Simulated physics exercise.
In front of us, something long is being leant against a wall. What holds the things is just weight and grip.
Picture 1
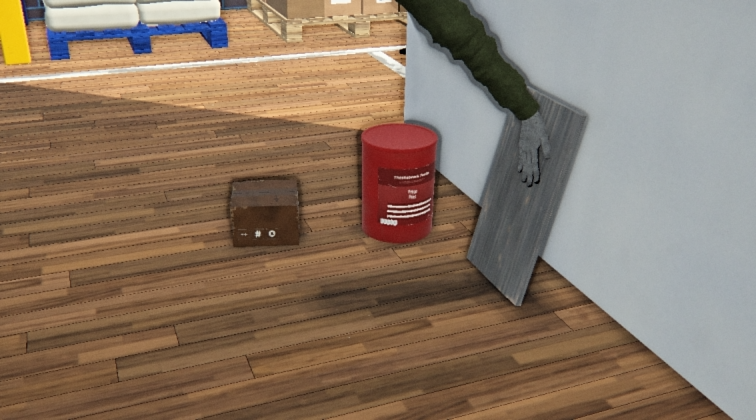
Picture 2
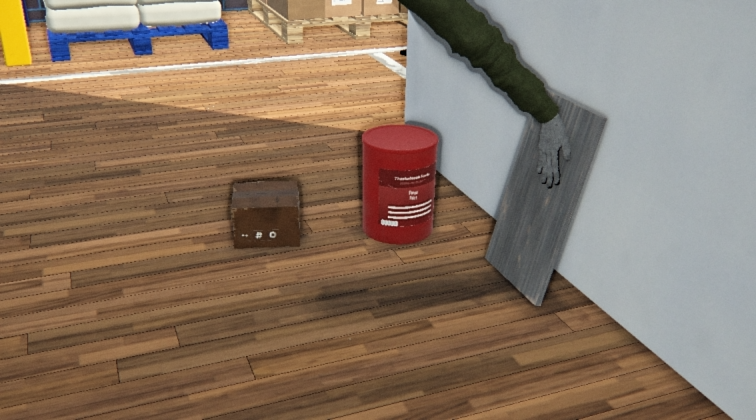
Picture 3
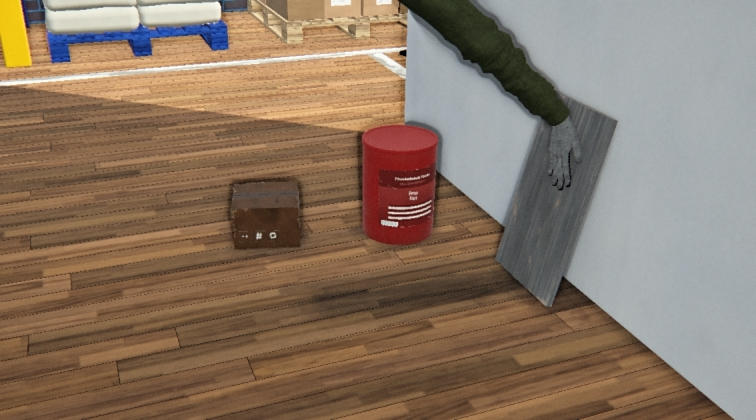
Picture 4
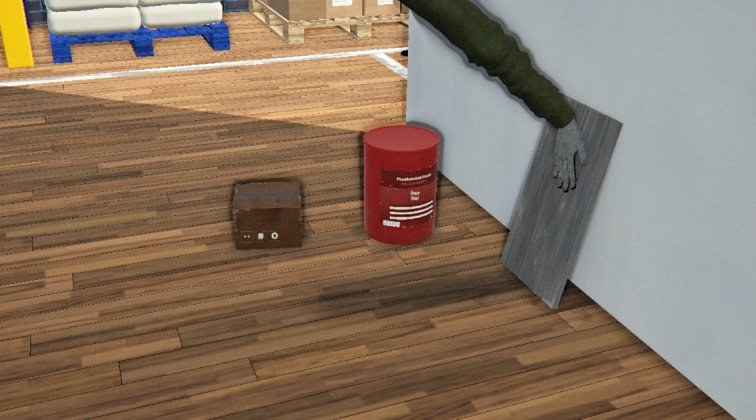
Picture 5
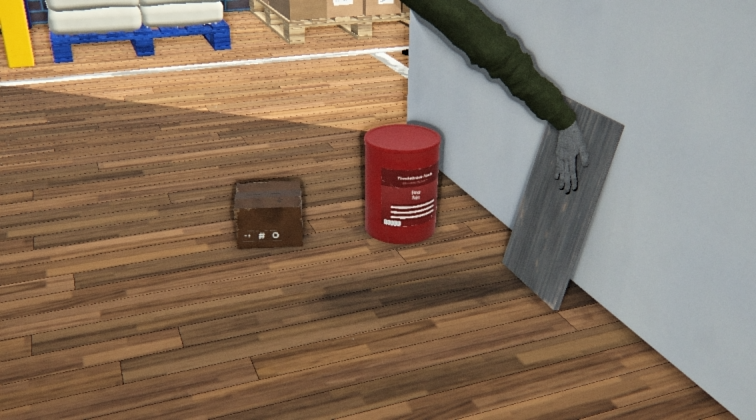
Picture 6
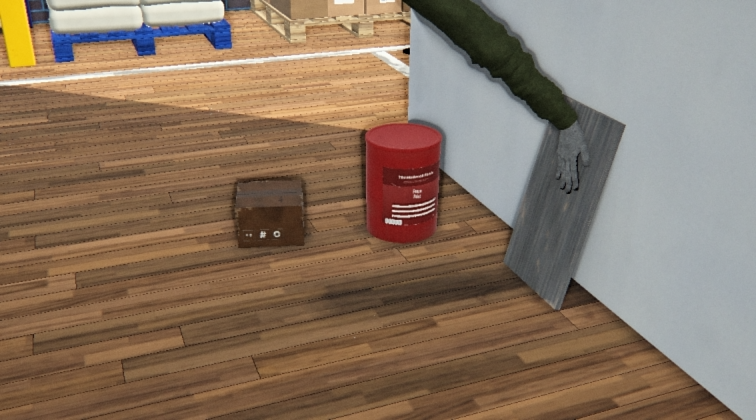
We see a gloved hand in a green sleeve move a grey board a short way right, beside a red pail and a small brown box, until it leans against a pale wall, the hand still on it.
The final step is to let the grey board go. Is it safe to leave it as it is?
It stays where it was put.
Then, 0.20 s after the last picture, nothing has stirred.
Then, 0.50 s after the last picture, grey board resting near (559, 200).
At rest, all 3 in place. Seen from the same camera at the end, grey board near (559, 200). The board stays up.
